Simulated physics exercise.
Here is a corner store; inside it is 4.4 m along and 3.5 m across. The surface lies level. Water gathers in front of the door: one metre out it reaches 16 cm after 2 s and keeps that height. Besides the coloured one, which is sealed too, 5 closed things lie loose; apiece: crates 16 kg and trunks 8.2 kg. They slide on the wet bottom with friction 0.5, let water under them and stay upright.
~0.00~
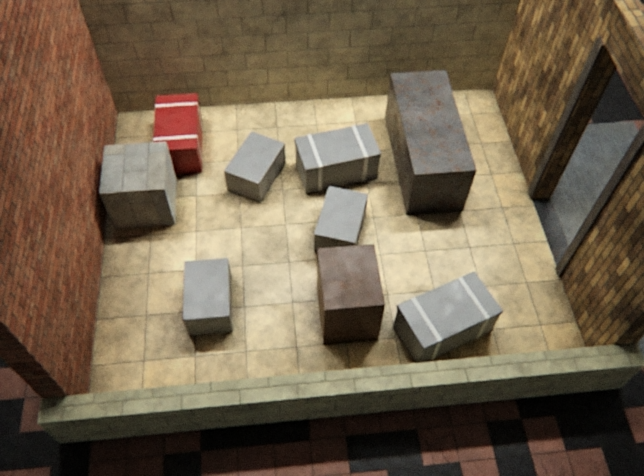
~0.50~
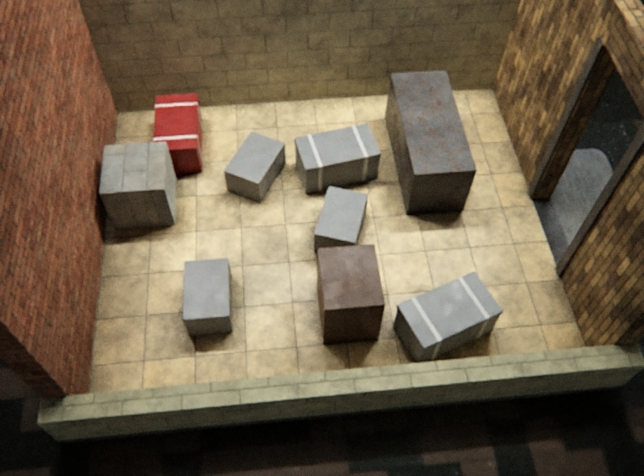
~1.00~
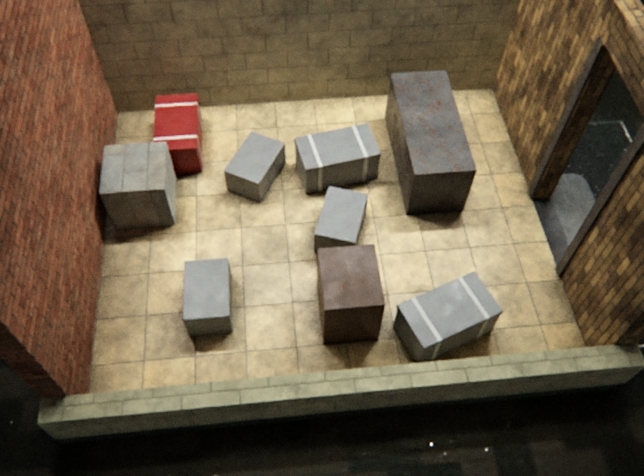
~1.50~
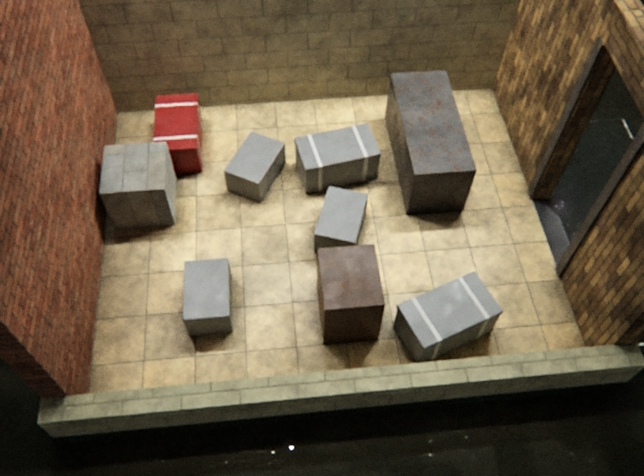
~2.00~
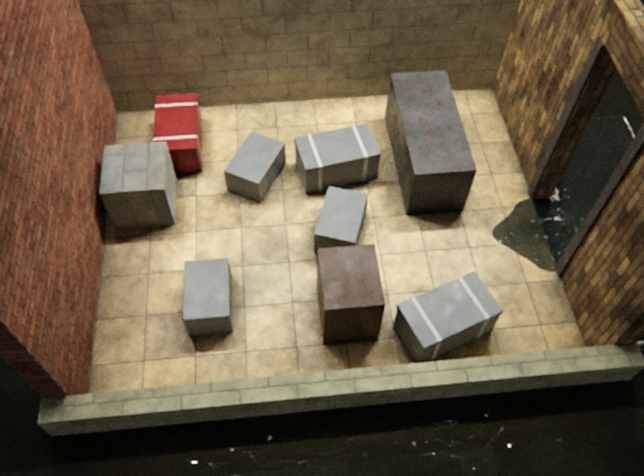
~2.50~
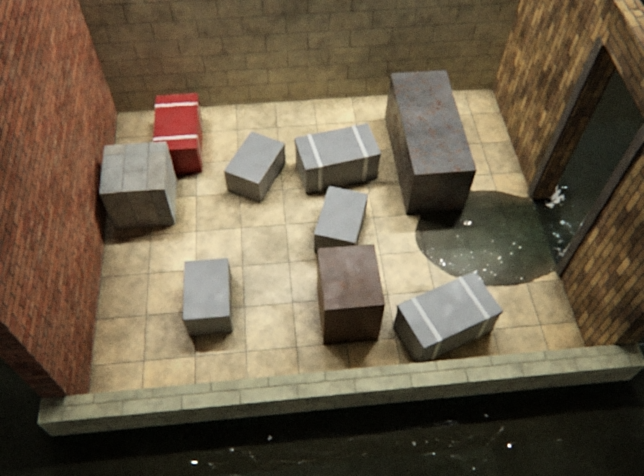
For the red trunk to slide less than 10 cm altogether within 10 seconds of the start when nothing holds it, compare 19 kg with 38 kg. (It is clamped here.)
I expect that the smaller load will do.
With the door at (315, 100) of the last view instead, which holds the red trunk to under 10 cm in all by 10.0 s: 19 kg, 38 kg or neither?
In that case the smaller load will do.
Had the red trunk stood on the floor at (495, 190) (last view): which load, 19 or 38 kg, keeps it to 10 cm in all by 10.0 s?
Only the larger holds.
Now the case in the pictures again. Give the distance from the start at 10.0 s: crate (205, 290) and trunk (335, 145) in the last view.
In that order: 0 cm, 120 cm.
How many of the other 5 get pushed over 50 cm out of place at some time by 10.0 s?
That makes 2.
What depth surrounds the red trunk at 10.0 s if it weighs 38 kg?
About 3 cm.
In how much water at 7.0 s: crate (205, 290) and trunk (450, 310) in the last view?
Roughly 3 and 6 cm.
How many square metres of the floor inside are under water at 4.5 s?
About 6.5 m2.
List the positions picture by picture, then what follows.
The first picture shows the red trunk at (176, 121), on the bottom; 0.0 m2 under water; 0 of 6 have shifted.
The second picture shows the red trunk at (176, 121), on the bottom; 0.0 m2 under water; 0 of 6 have shifted.
The third picture shows the red trunk at (176, 121), on the bottom; water covers 0.0 m2; 0 of 6 have shifted.
The fourth picture shows the red trunk at (176, 121) rests on the ground; water covers 0.0 m2; 0 of 6 have shifted.
The fifth picture shows the red trunk at (176, 121) rests on the ground; 0.2 m2 under water; 0 of 6 have shifted.
The sixth picture shows the red trunk at (176, 121), on the bottom; water covers 1.1 m2; 0 of 6 have shifted.
After 3.5 s the red trunk would be 0 cm from its start with 19 kg and 0 cm from its start with 38 kg; 0 cm of water round it then.
After 4.5 s the red trunk would be 0 cm from its start with 19 kg and 0 cm from its start with 38 kg; 0 cm of water round it then.
After 7.0 s the red trunk would be 0 cm from its start with 19 kg and 0 cm from its start with 38 kg; 0 cm of water round it then.
After 10.0 s the red trunk would be 1 cm from its start with 19 kg and 0 cm from its start with 38 kg; 3 cm of water round it then.
